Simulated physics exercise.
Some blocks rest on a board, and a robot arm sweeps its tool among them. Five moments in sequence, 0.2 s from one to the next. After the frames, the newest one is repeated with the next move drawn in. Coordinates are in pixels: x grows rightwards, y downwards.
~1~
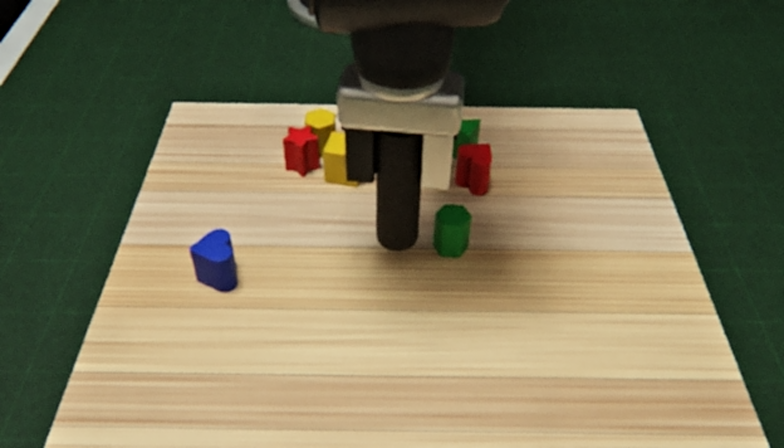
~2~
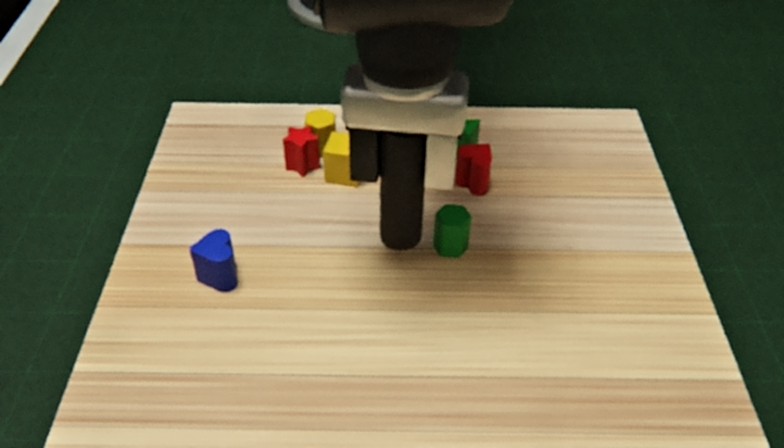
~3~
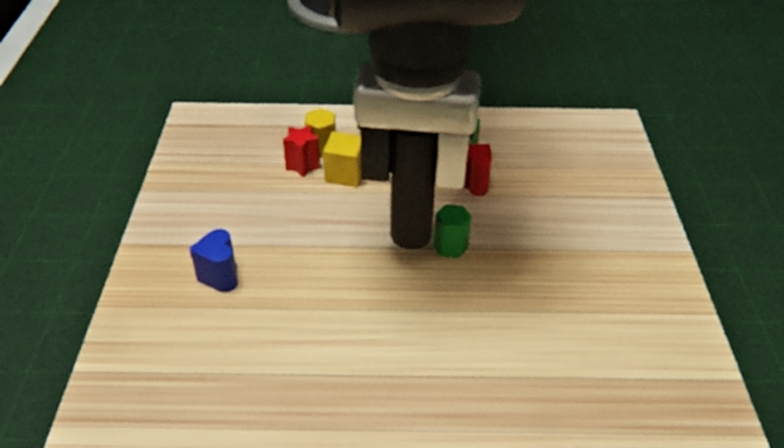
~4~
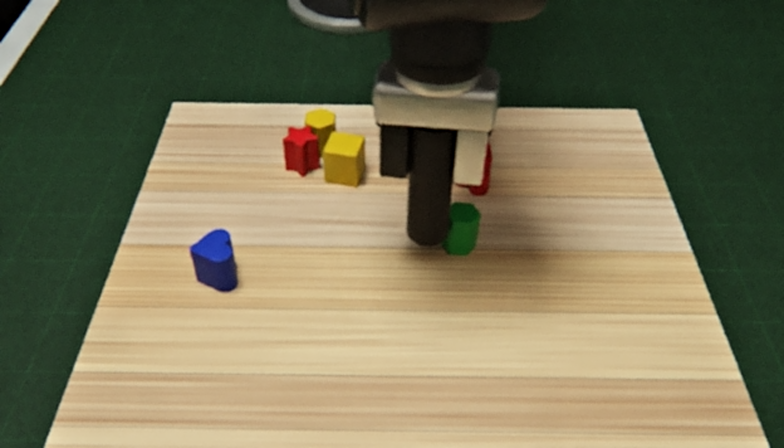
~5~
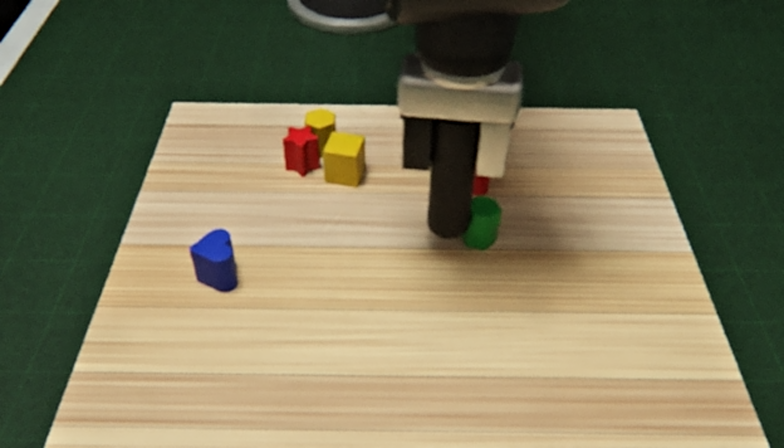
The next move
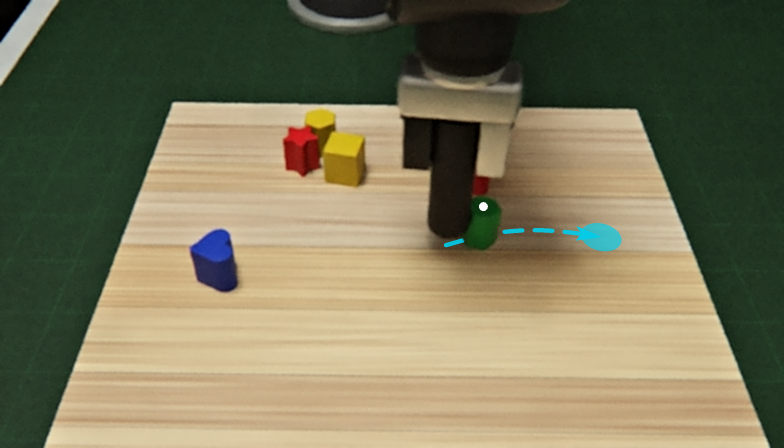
A robot arm's dark tool moves right across a wooden board toward a green hexagonal block, then pushes it right and slightly away from the viewer, while the blue, yellow and red blocks to the left stay still.
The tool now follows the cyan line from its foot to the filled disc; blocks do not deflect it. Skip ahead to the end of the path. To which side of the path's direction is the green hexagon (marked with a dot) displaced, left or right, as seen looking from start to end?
It is pushed towards the left-hand side.
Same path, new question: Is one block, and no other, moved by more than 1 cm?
In short: Yes.
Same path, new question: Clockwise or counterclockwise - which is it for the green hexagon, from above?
I'd predict that, seen from above, the green hexagon rotates counter-clockwise.
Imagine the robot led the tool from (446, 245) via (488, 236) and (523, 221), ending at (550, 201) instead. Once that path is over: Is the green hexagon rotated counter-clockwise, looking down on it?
Final answer: No.
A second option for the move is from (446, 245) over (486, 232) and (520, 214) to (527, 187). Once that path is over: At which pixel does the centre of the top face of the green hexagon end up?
That would be at about pixel (567, 175).
Path on the board, from (446, 245) by way of (495, 233) and (547, 230) to (601, 237); the dot is on the green hexagon.
On the path given first. One third of the way, tool (500, 214); green hexagon (535, 195).
Two thirds of the way, tool (553, 211); green hexagon (585, 188), turned 25° anticlockwise.
At the end, tool (607, 218); red heart-shaped block in place; green hexagon (620, 184), turned 100° anticlockwise.
